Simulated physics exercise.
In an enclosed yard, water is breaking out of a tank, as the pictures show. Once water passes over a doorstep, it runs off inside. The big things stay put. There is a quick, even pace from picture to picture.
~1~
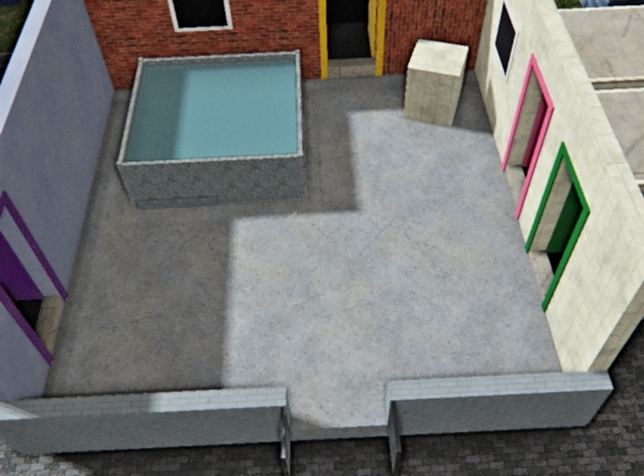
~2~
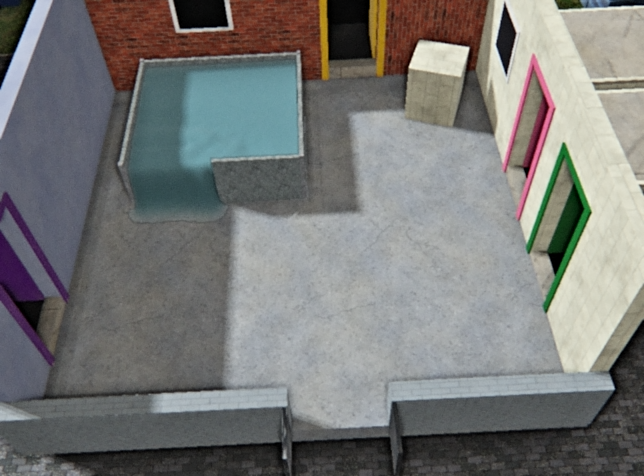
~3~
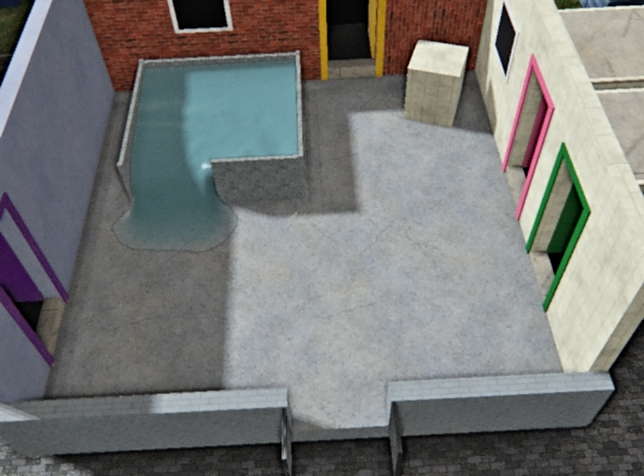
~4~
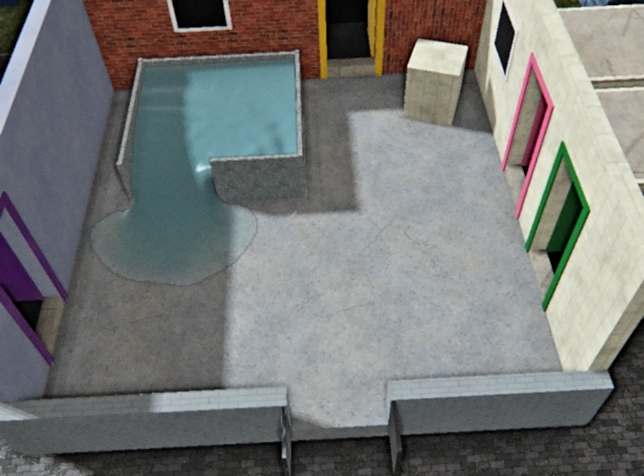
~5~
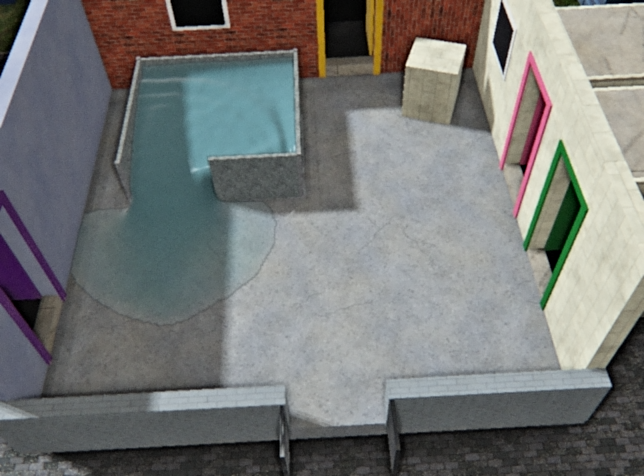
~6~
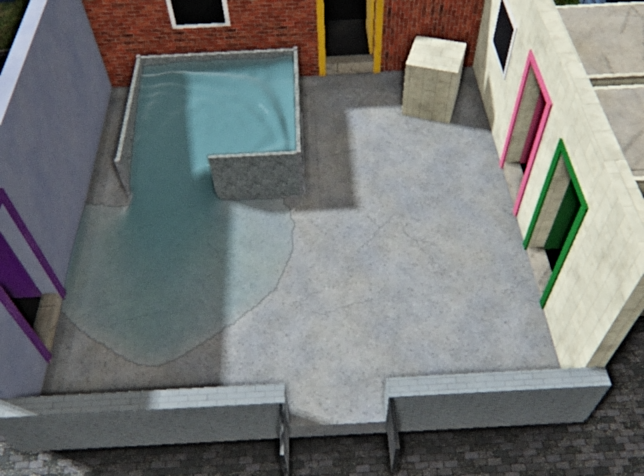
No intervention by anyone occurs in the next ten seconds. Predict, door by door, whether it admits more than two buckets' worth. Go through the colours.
The purple door admits more than two, the pink door admits two or fewer, the yellow door admits two or fewer, the green door admits more than two.
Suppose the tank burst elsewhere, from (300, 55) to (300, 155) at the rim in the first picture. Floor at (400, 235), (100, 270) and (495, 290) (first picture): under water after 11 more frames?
In the order you gave them, I get drenched, still bare, drenched.
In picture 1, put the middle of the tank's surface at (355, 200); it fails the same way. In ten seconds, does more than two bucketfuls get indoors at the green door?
Well, in that setup the green door remains below.
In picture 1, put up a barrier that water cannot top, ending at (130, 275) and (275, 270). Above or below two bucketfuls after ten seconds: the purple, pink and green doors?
Record - purple: Above the line; pink: Above the line; green: Above the line.
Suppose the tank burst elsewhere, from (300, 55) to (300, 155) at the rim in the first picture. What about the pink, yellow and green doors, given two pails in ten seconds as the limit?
Going door by door: The pink door gets too much, the yellow door gets too much, and the green door gets too much.
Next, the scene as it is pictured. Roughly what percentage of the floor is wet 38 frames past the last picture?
The answer is around 85 per cent.
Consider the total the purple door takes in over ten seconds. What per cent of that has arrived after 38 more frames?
Near 90 per cent, give or take.
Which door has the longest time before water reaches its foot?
It's the yellow-painted one.
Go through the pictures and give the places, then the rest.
The first frame shows the open tank at (216, 108) is whole and still.
In the second frame, water pours out at (175, 188) and has run to (132, 211).
In the third frame, the front is at (215, 242), out from the gap at (176, 191).
In the fourth frame, the front is at (187, 282), out from the gap at (175, 192).
In the fifth frame, the front is at (173, 320), out from the gap at (174, 191).
In the sixth frame, the front is at (142, 358), out from the gap at (173, 189).
A moment on, water covers 35 % of the floor; the purple door wet at the sill, nothing in, the pink door not reached, the yellow door not reached, the green door not reached.
Next, water covers 35 % of the floor; the purple door over two buckets in, the pink door not reached, the yellow door not reached, the green door not reached.
Then, water covers 50 % of the floor; the purple door far over two buckets in, the pink door not reached, the yellow door not reached, the green door not reached.
Later, water covers 85 % of the floor; the purple door far over two buckets in, the pink door wet at the sill, nothing in, the yellow door not reached, the green door far over two buckets in.
In the end, water covers 100 % of the floor; the purple door far over two buckets in, the pink door wet at the sill, nothing in, the yellow door wet at the sill, nothing in, the green door far over two buckets in.
